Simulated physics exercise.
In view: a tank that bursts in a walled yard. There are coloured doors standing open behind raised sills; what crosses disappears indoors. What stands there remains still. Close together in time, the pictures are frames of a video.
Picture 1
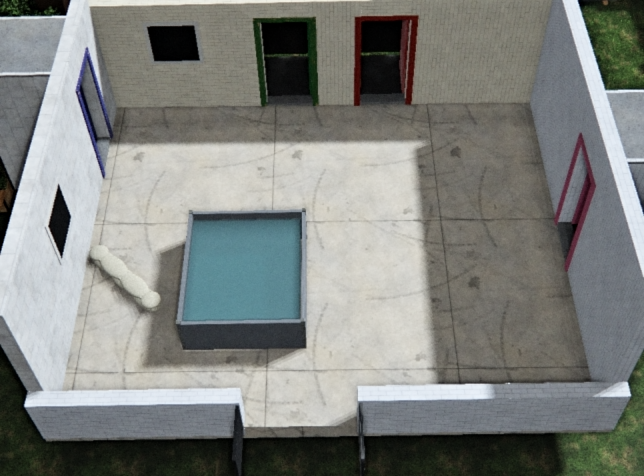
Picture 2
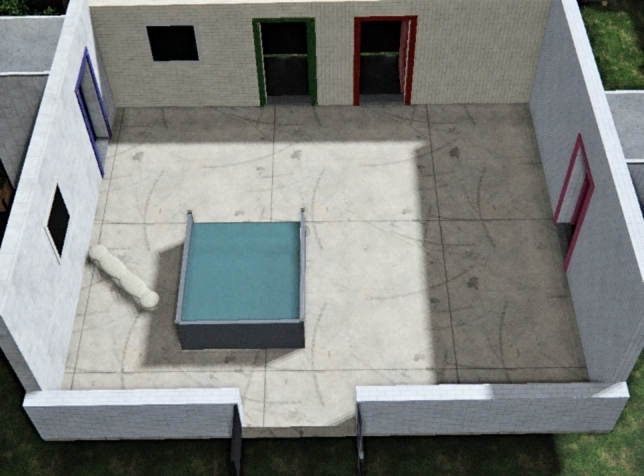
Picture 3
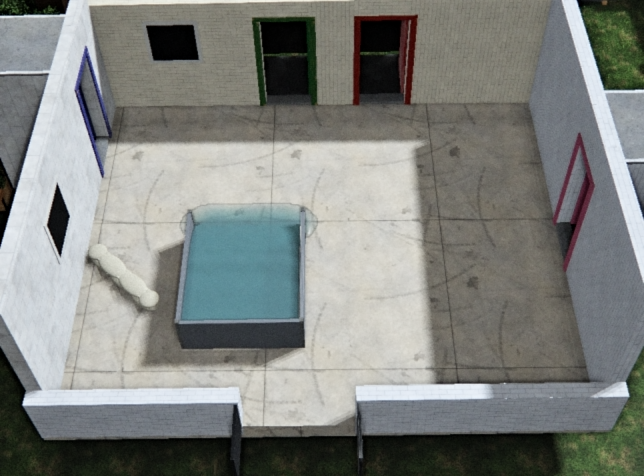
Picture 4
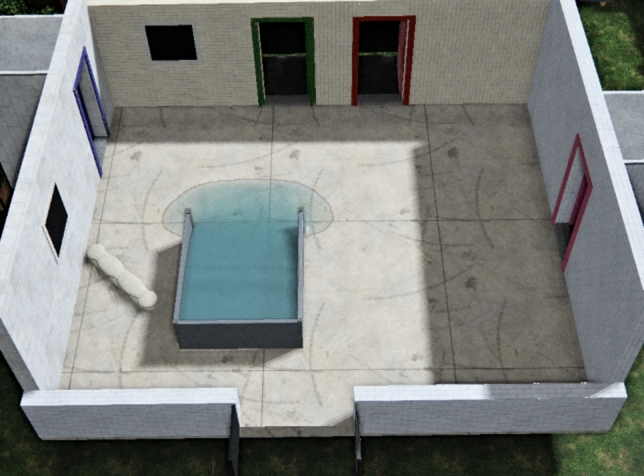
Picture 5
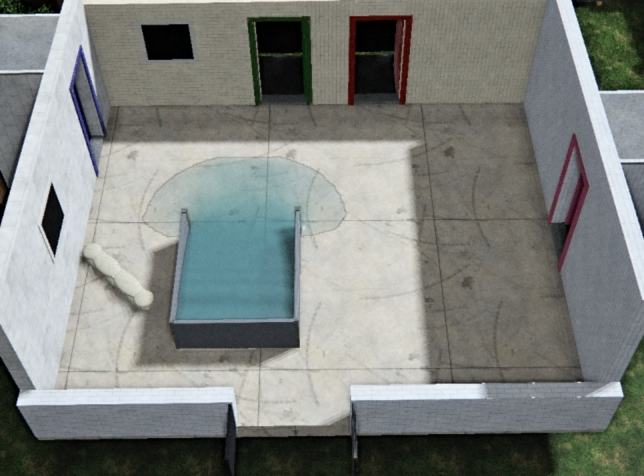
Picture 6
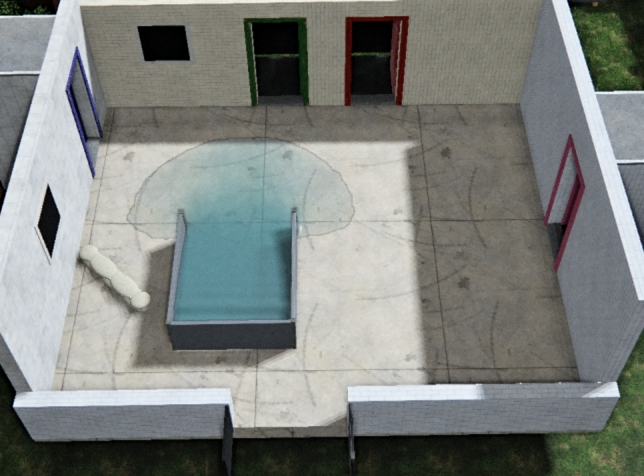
Open tank of water in a walled yard losing its far side, water pouring out and spreading across the pale floor.
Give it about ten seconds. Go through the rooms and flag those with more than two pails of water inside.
Pink door - not flagged, blue door - flagged, green door - flagged, red door - flagged.
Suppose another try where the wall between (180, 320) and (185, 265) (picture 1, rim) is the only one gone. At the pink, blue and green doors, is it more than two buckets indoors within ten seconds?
Checking each in turn: Pink door falls below the cutoff, blue door falls below the cutoff, green door falls below the cutoff.
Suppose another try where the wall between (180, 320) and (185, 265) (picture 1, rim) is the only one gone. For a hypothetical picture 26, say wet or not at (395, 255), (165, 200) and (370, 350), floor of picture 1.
In turn: Untouched, then inundated, then inundated.
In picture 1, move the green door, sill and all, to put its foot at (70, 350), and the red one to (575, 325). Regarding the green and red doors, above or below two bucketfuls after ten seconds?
Well, the green door misses the threshold, but the red door misses the threshold.
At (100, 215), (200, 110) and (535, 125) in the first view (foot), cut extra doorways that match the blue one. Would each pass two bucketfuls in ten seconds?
First stays short of it, second crosses the line, third crosses the line.
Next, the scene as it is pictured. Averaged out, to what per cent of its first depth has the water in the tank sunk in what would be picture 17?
That comes to some 36 per cent.
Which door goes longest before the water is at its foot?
It's the one in pink.
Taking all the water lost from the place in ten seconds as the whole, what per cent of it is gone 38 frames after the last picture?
Note - share reached: 100 %.
A moment on, water covers 30 % of the floor; the pink door not reached, the blue door not reached, the green door over two buckets in, the red door not reached.
Next, water covers 35 % of the floor; the pink door not reached, the blue door wet at the sill, nothing in, the green door far over two buckets in, the red door under two buckets in.
Then, water covers 40 % of the floor; the pink door not reached, the blue door under two buckets in, the green door far over two buckets in, the red door over two buckets in.
Later, water covers 60 % of the floor; the pink door wet at the sill, nothing in, the blue door over two buckets in, the green door far over two buckets in, the red door over two buckets in.
In the end, water covers 85 % of the floor; the pink door wet at the sill, nothing in, the blue door over two buckets in, the green door far over two buckets in, the red door over two buckets in.
